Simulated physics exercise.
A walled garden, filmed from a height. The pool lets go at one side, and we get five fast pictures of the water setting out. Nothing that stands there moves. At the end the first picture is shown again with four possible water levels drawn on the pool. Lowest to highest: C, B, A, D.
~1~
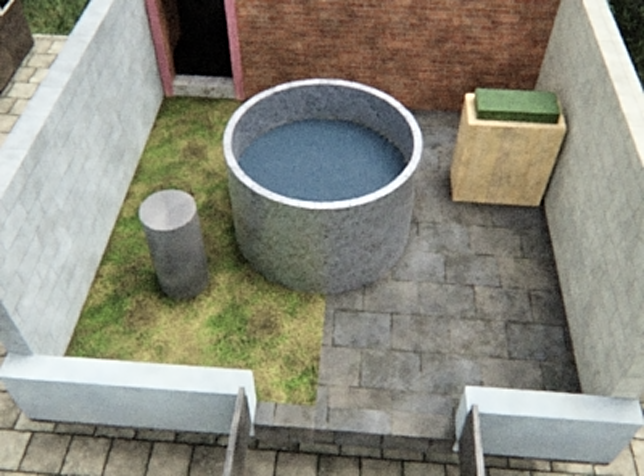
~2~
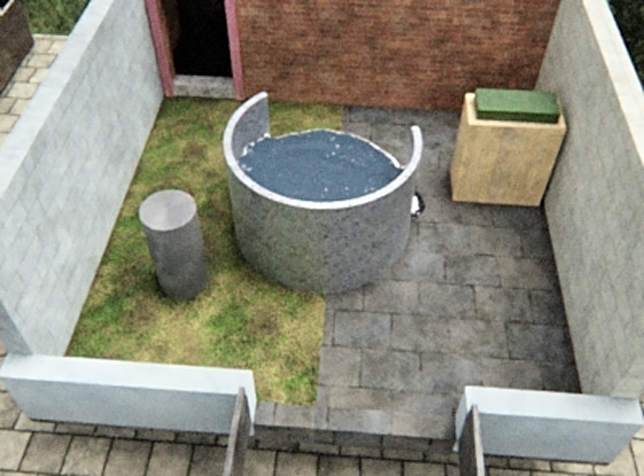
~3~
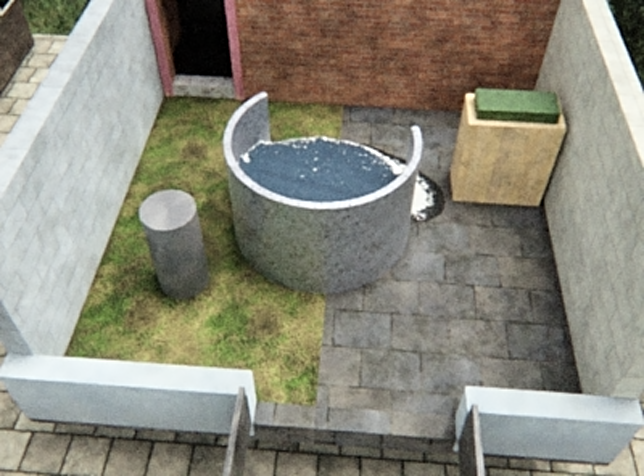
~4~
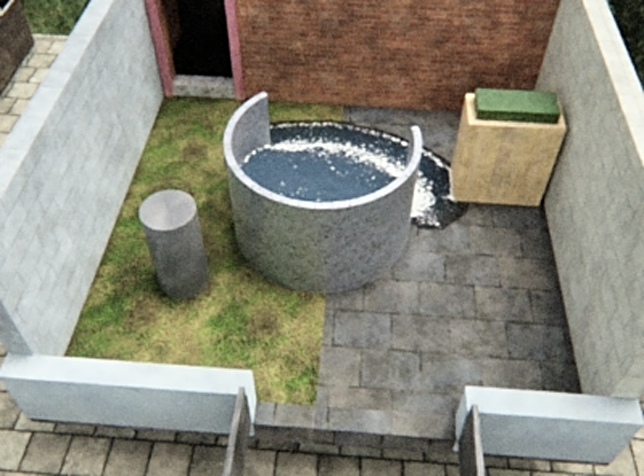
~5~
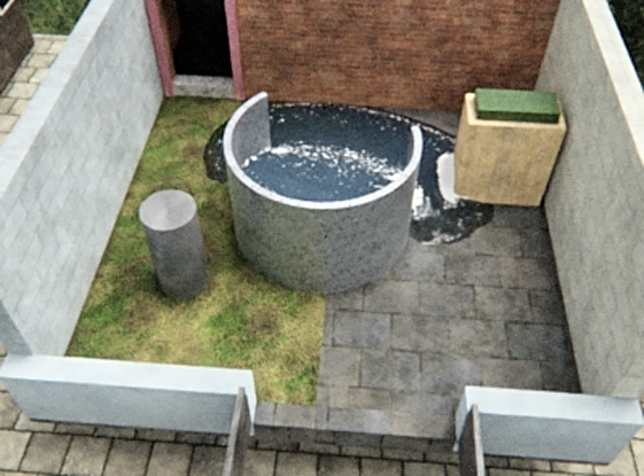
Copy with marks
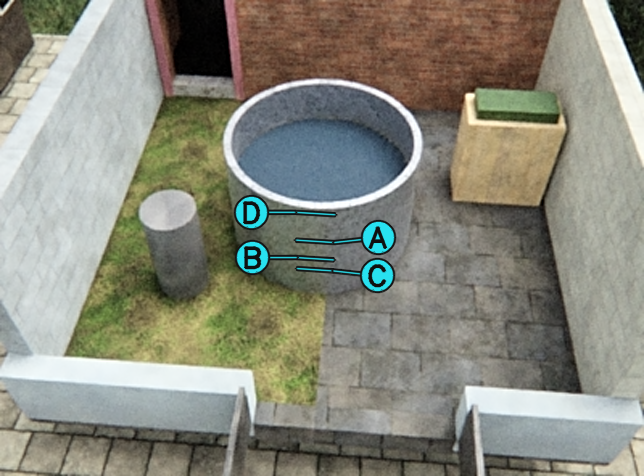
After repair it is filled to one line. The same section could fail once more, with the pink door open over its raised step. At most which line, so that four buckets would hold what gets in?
A.
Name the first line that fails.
Line D.
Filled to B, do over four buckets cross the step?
No, not at all.
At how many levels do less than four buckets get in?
Three.
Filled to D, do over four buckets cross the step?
Yes.
On the marked copy, A at (315, 241); B at (315, 258); C at (315, 269); D at (315, 213); from the bottom up C, B, A, D.
Choosing A, a bucket or two gets in.
Choosing B, nothing gets over.
Choosing C, nothing gets over.
Choosing D, about 12 bucketfuls get in.
